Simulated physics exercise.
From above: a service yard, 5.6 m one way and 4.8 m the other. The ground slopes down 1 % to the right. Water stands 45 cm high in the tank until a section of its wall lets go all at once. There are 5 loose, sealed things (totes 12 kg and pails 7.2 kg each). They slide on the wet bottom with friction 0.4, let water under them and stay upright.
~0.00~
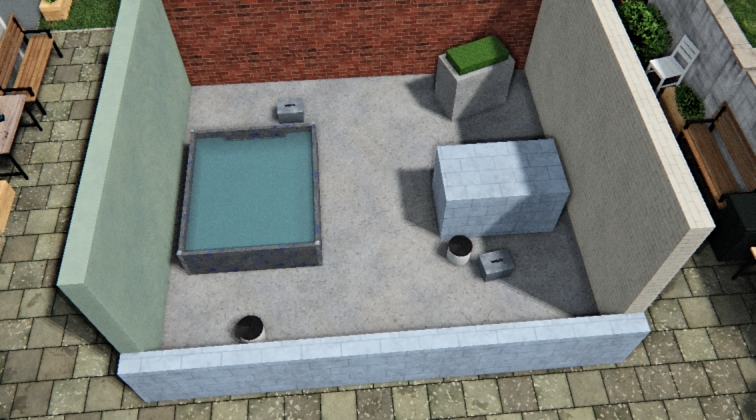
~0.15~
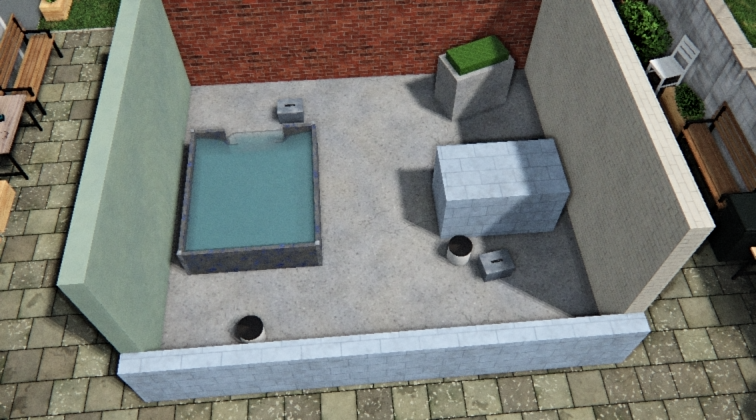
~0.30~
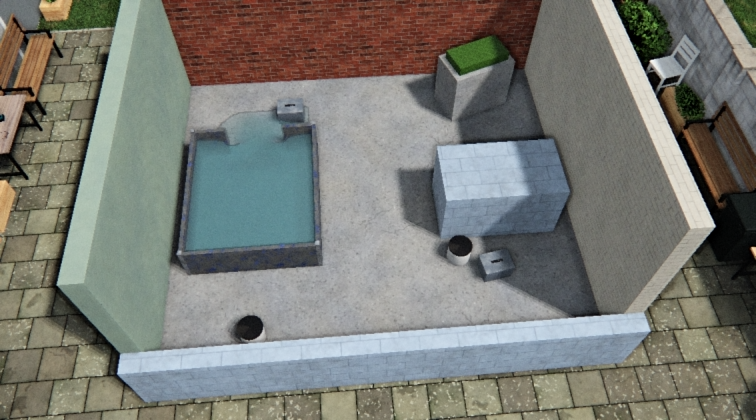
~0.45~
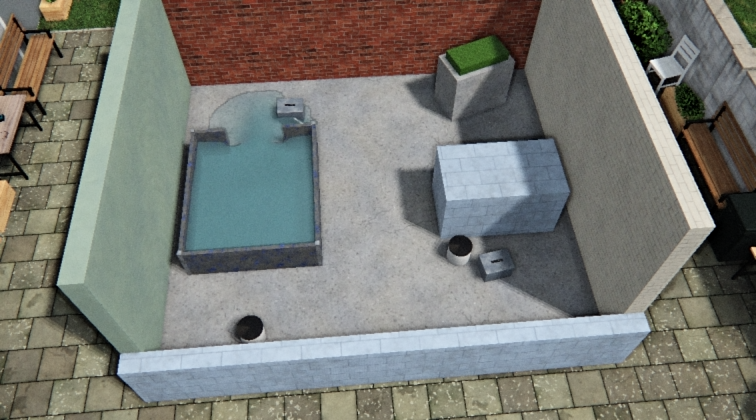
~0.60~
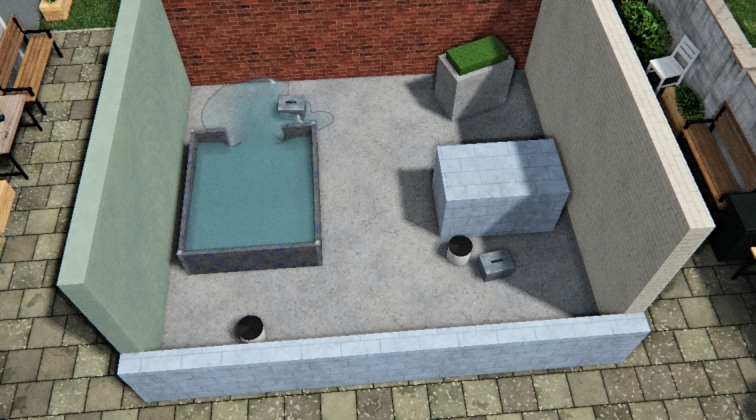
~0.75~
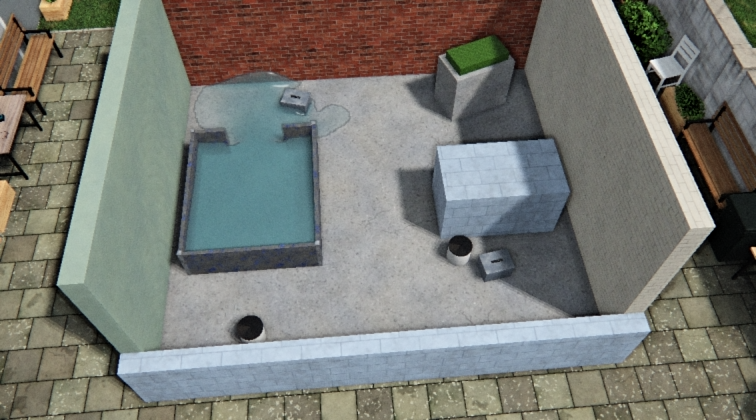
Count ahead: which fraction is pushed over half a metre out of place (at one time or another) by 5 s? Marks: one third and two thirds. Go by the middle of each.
That comes to not even a third.
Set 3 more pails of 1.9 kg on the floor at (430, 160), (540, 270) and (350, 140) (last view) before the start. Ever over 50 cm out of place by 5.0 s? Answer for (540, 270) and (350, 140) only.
In turn: Less, under.
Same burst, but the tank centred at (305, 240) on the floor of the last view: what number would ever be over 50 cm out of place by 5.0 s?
In that case 1 of them.
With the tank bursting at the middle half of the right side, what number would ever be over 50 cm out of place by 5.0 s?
Then 0.
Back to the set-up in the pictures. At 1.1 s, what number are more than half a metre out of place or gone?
I count 1.
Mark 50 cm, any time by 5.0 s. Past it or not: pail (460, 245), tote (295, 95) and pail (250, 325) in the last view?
In turn: Under, over, less.
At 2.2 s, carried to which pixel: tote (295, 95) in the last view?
Around (414, 93).
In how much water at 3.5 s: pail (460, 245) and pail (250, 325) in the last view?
About 0 and 0 cm.
After 1.1 s 1 of 5 are over 50 cm from their spots; 0 afloat.
After 2.2 s 1 of 5 are over 50 cm from their spots; 0 afloat.
After 3.5 s 1 of 5 are over 50 cm from their spots; 0 afloat.
After 5.0 s 1 of 5 are over 50 cm from their spots, and 1 have been at some point; 1 afloat.
